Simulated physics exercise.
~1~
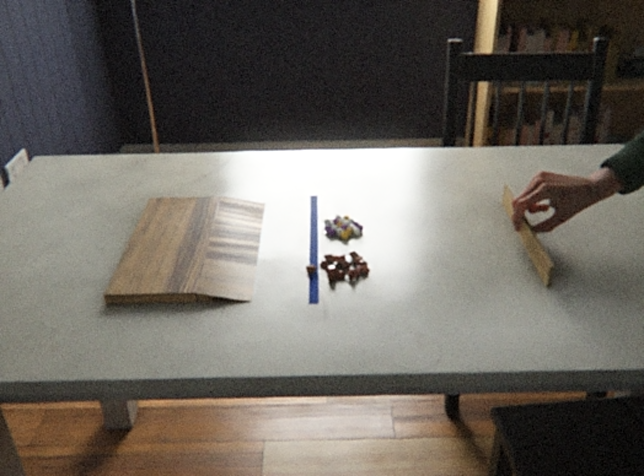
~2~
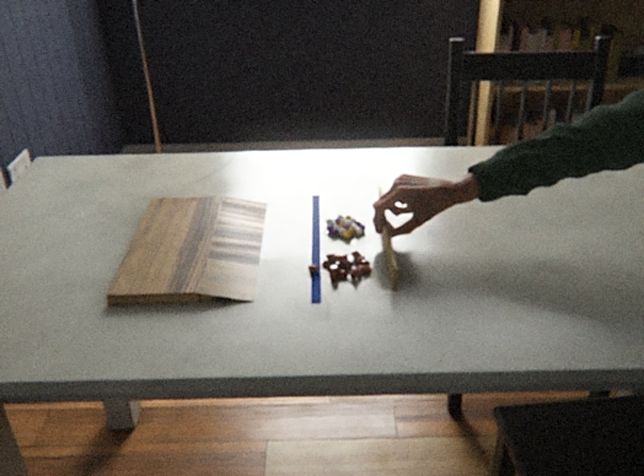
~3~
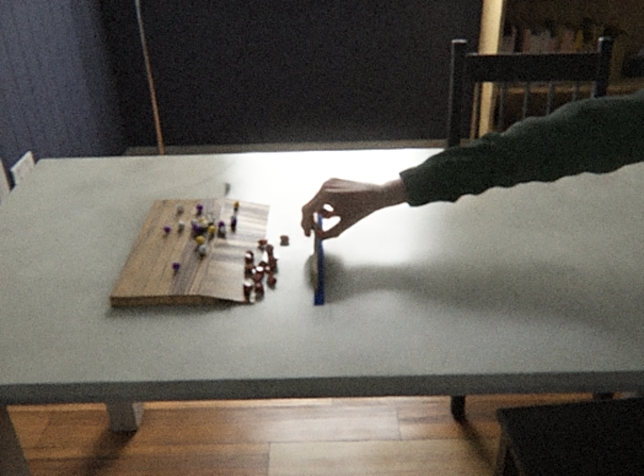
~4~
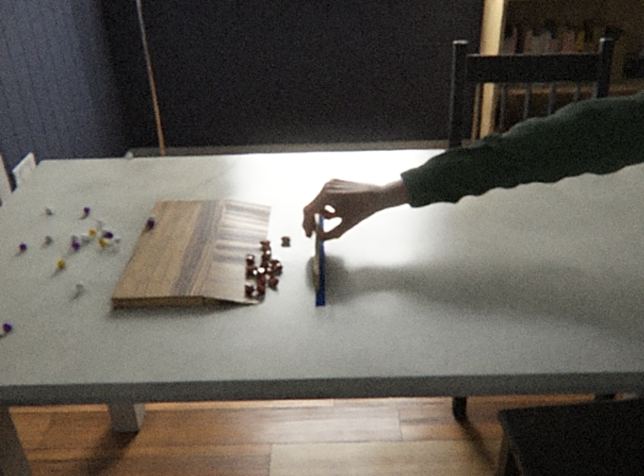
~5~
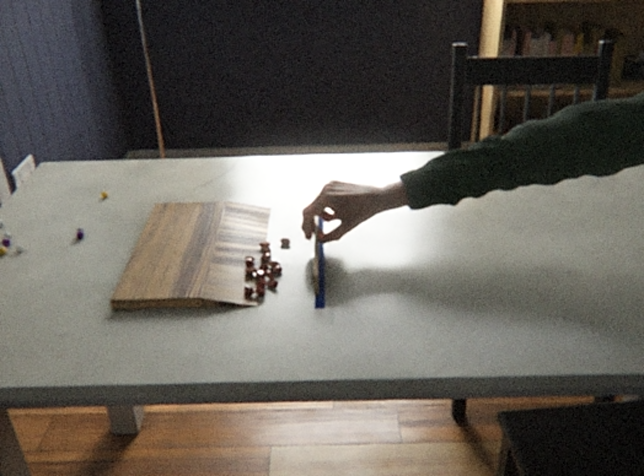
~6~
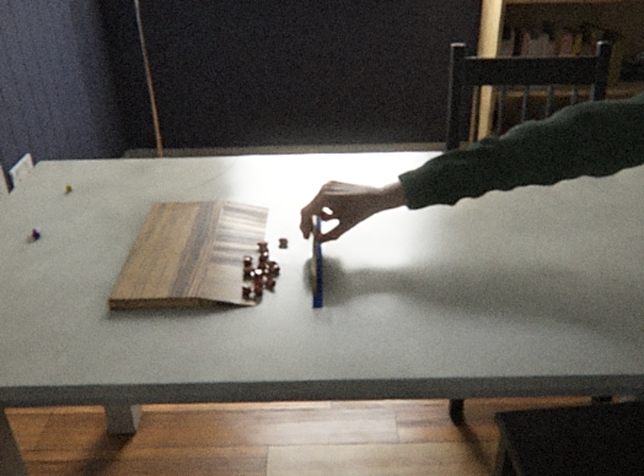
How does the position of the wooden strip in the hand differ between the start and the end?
At the start the strip stands toward the right side of the table, well away from the two little piles. By the end it has moved left and stands at the blue tape, near the middle of the table.
